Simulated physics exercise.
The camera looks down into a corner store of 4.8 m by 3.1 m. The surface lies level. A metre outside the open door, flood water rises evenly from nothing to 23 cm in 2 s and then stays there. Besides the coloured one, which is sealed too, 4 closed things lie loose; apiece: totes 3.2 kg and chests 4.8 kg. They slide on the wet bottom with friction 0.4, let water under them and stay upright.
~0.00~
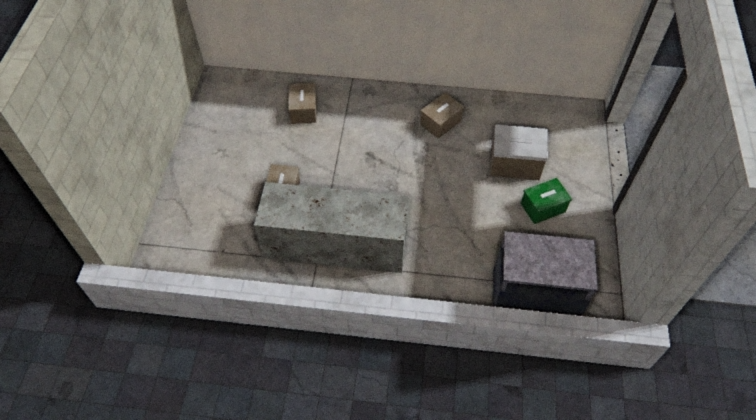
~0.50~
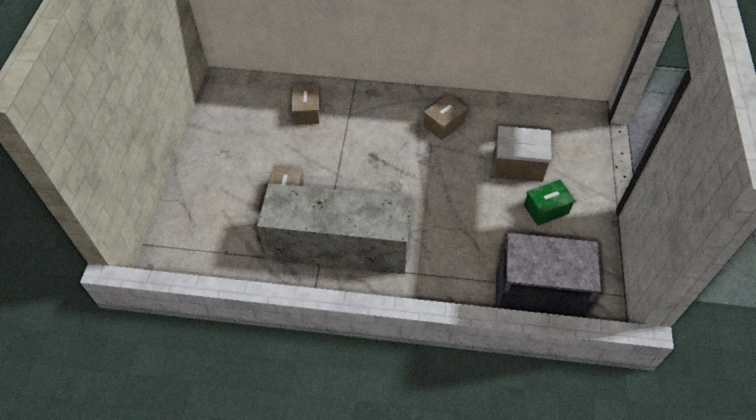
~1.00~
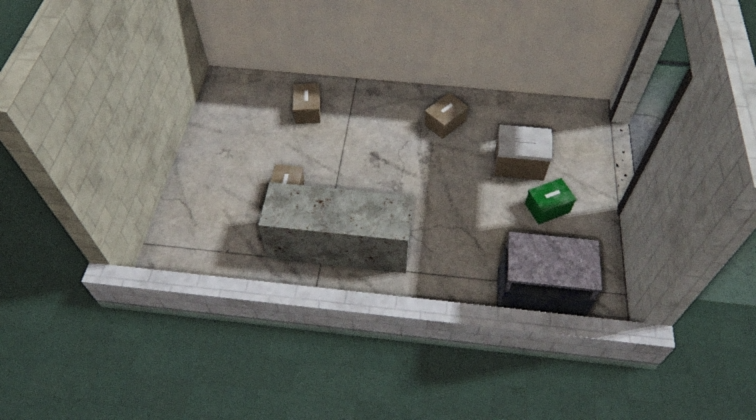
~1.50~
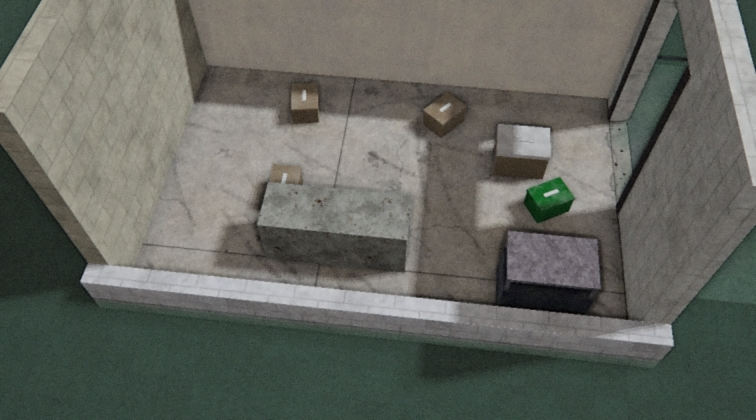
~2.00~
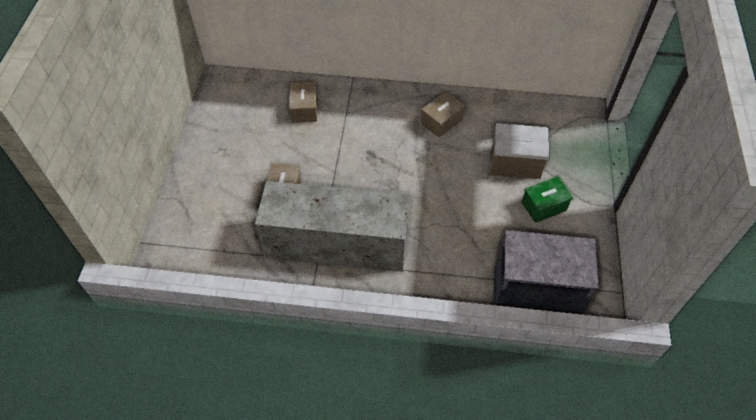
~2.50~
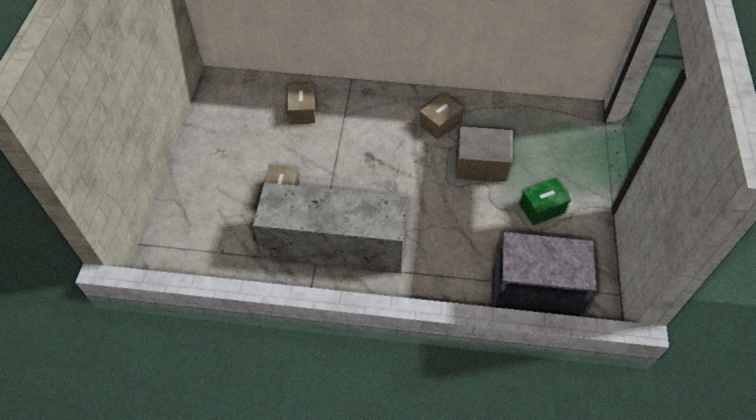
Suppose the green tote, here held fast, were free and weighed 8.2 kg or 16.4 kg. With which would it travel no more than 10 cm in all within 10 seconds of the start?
For it, neither weight holds it.
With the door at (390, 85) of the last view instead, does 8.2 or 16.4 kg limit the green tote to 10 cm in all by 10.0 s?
In that case only the larger load is enough.
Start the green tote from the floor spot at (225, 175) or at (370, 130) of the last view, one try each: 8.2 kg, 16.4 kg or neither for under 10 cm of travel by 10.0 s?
In turn: Neither holds; neither holds.
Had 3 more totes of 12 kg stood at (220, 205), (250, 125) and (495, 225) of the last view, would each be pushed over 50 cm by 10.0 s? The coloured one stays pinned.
In turn: Over, more, under.
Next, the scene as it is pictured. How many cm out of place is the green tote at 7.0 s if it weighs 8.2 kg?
Roughly 140 cm.
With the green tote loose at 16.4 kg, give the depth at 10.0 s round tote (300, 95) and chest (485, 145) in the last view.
Roughly 15 and 16 cm.
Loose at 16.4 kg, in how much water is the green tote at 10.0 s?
About 9 cm.
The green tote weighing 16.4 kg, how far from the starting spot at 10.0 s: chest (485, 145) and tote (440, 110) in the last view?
In turn: 300 cm, 250 cm.
After 3.5 s the green tote would be 56 cm from its start with 8.2 kg and 18 cm from its start with 16.4 kg; 5 cm of water round it then.
After 4.5 s the green tote would be 82 cm from its start with 8.2 kg and 24 cm from its start with 16.4 kg; 4 cm of water round it then.
After 7.0 s the green tote would be 137 cm from its start with 8.2 kg and 24 cm from its start with 16.4 kg; 4 cm of water round it then.
After 10.0 s the green tote would be 102 cm from its start with 8.2 kg and 24 cm from its start with 16.4 kg; 9 cm of water round it then.
